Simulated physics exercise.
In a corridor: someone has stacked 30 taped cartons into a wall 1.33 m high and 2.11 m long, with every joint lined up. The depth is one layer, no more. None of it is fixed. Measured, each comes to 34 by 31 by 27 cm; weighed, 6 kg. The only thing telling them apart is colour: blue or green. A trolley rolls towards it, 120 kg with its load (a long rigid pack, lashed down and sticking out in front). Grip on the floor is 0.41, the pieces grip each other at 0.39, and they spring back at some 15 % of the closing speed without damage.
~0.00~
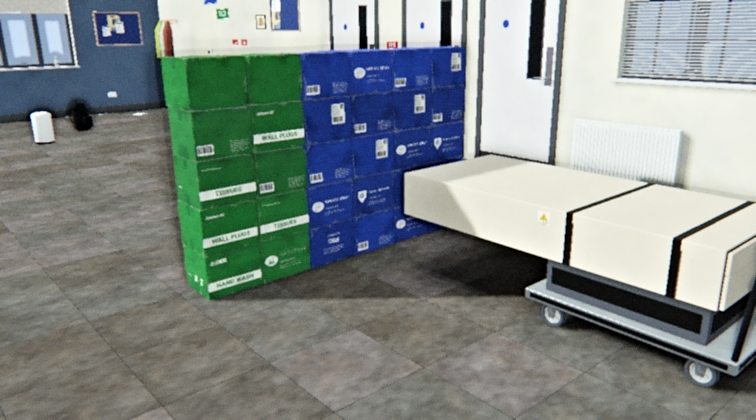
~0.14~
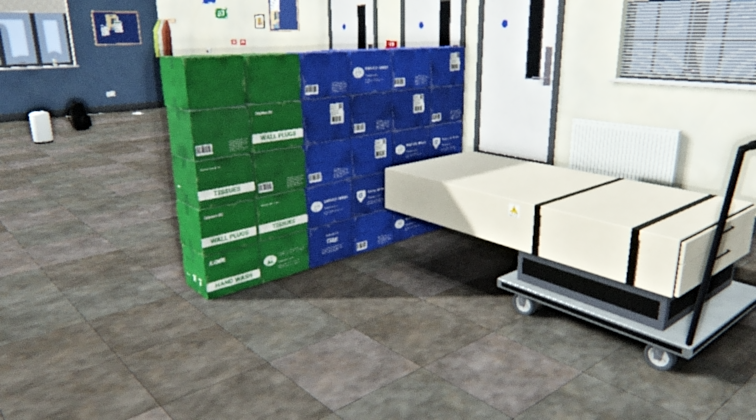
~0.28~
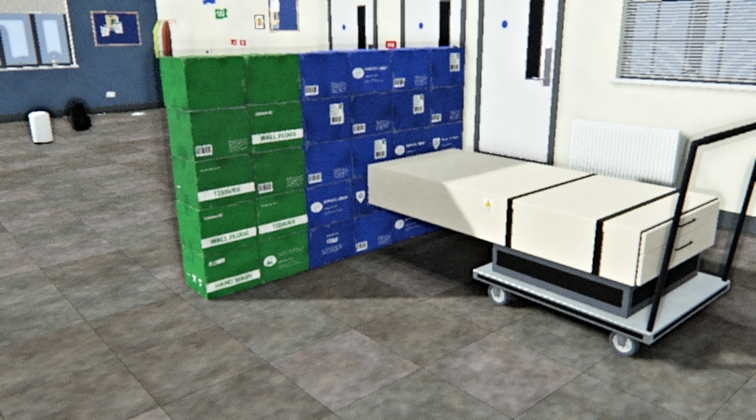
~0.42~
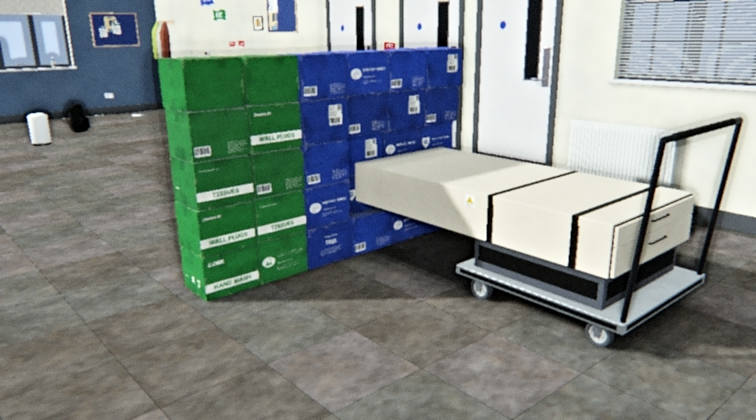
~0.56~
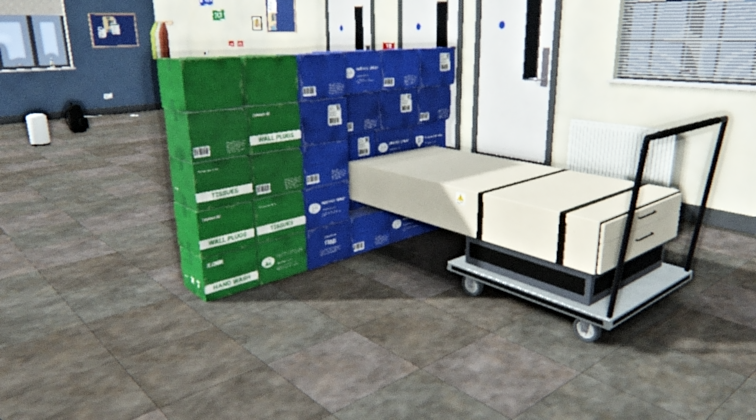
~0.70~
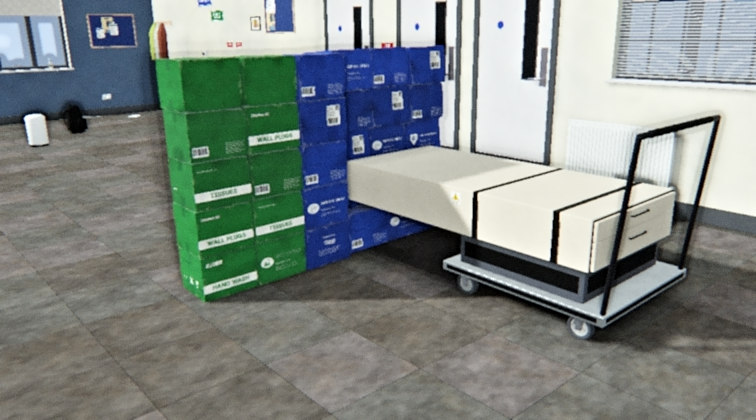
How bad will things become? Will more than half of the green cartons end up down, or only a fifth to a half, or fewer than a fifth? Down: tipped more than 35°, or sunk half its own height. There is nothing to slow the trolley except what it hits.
Fewer than a fifth of them.
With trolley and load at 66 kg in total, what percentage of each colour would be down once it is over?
Colour by colour that makes blue 0, green 0 percent.
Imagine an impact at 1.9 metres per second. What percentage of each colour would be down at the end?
Then blue 60, green 0 per cent.
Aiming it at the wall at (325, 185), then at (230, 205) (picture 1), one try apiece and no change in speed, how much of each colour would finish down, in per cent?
First try then second: Blue 40 and 0, green 40 and 80 per cent.
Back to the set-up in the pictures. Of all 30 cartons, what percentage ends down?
40%.
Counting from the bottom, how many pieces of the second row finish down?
I count 3 down there.
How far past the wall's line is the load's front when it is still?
It sits some 20 cm past it.
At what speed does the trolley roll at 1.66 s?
Roughly 0.0 m/s.
After 0.92 s, load 19 cm past the wall's line, still rolling; none of the 10 green cartons down (0 of 30 in all colours); top green carton unmoved; top blue carton leaning 11°.
After 1.22 s, load 19 cm past the wall's line, stopped; none of the 10 green cartons down (4 of 30 in all colours); top green carton unmoved; top blue carton leaning 30°, 8 cm lower.
After 1.44 s, load 19 cm past the wall's line, stopped; none of the 10 green cartons down (12 of 30 in all colours); top green carton unmoved; top blue carton leaning 59°, 39 cm lower.
After 1.66 s, load 19 cm past the wall's line, stopped; none of the 10 green cartons down (12 of 30 in all colours); top green carton unmoved; top blue carton on its side.
At rest (2.4 s), load 19 cm past the wall's line, stopped; none of the 10 green cartons down (12 of 30 in all colours); top green carton unmoved; top blue carton on its side. That is 0 per cent. As the last picture would show them, middles, top green carton near (200, 83), top blue carton near (231, 189).
